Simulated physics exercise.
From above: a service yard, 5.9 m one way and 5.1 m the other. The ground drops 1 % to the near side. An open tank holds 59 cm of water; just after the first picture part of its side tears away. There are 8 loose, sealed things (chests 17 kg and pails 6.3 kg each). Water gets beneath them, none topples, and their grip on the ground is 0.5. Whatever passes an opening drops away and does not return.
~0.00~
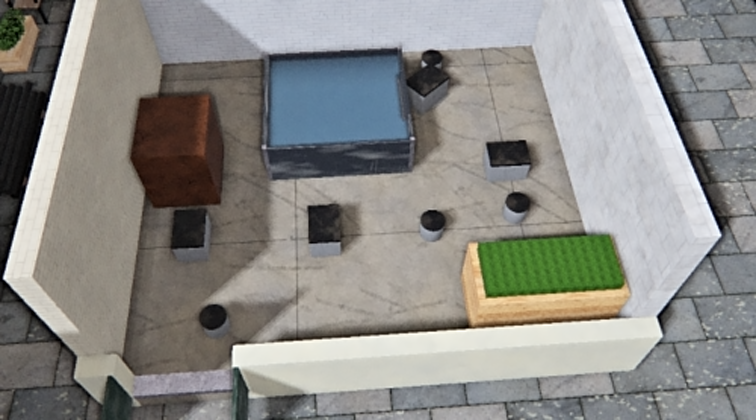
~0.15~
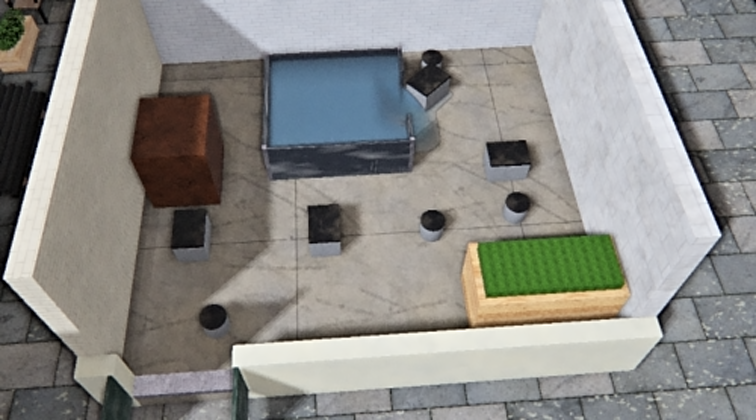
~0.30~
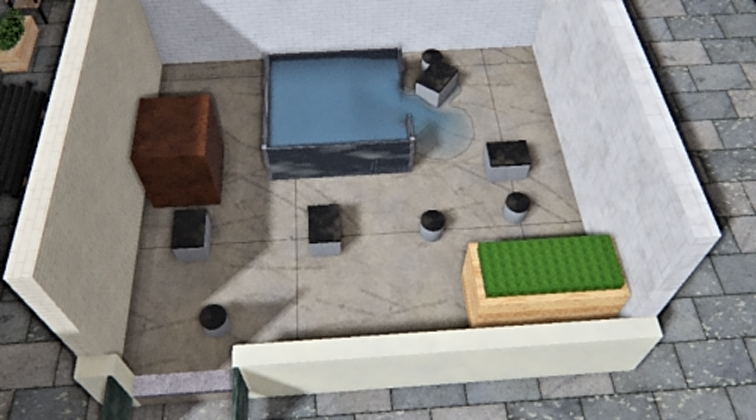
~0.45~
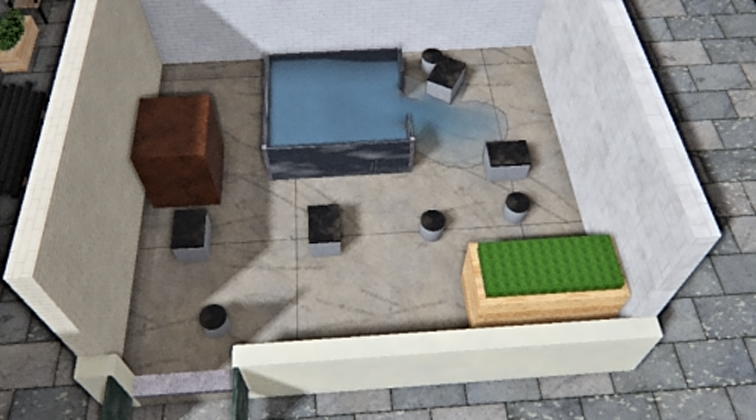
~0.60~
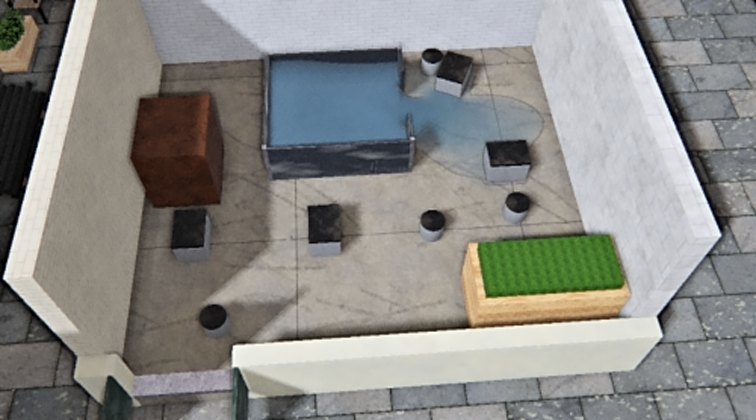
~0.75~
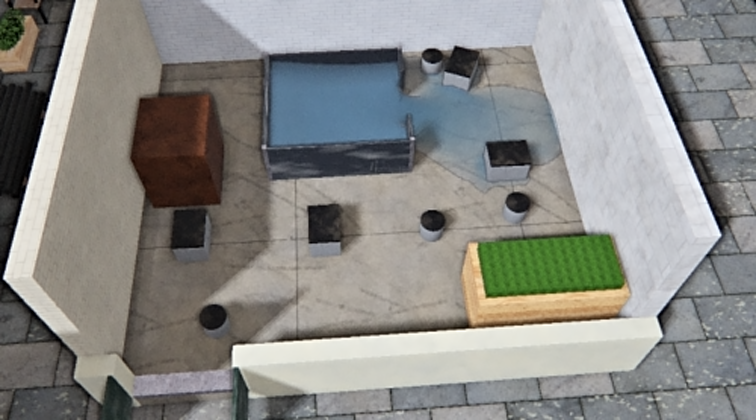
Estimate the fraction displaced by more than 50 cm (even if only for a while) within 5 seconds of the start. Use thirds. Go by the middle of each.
It is from one to two thirds.
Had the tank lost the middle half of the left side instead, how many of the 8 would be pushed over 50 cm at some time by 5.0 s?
In that case 1 of them.
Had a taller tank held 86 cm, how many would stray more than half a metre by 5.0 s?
In that case 7 of them.
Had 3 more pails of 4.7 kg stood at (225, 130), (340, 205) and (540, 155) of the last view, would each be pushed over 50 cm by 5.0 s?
In turn: Under, under, over.
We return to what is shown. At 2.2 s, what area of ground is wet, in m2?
Some 11.5 m2.
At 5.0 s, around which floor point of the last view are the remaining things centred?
Near (341, 197).
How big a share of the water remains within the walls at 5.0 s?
About 100 per cent.
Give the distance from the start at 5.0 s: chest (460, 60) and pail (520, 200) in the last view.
In turn: 80 cm, 140 cm.
After 1.1 s 1 of 8 are over 50 cm from their spots; 0 afloat.
After 2.2 s 2 of 8 are over 50 cm from their spots; 1 afloat.
After 3.5 s 3 of 8 are over 50 cm from their spots; 2 afloat.
After 5.0 s 5 of 8 are over 50 cm from their spots, and 5 have been at some point; 1 afloat.
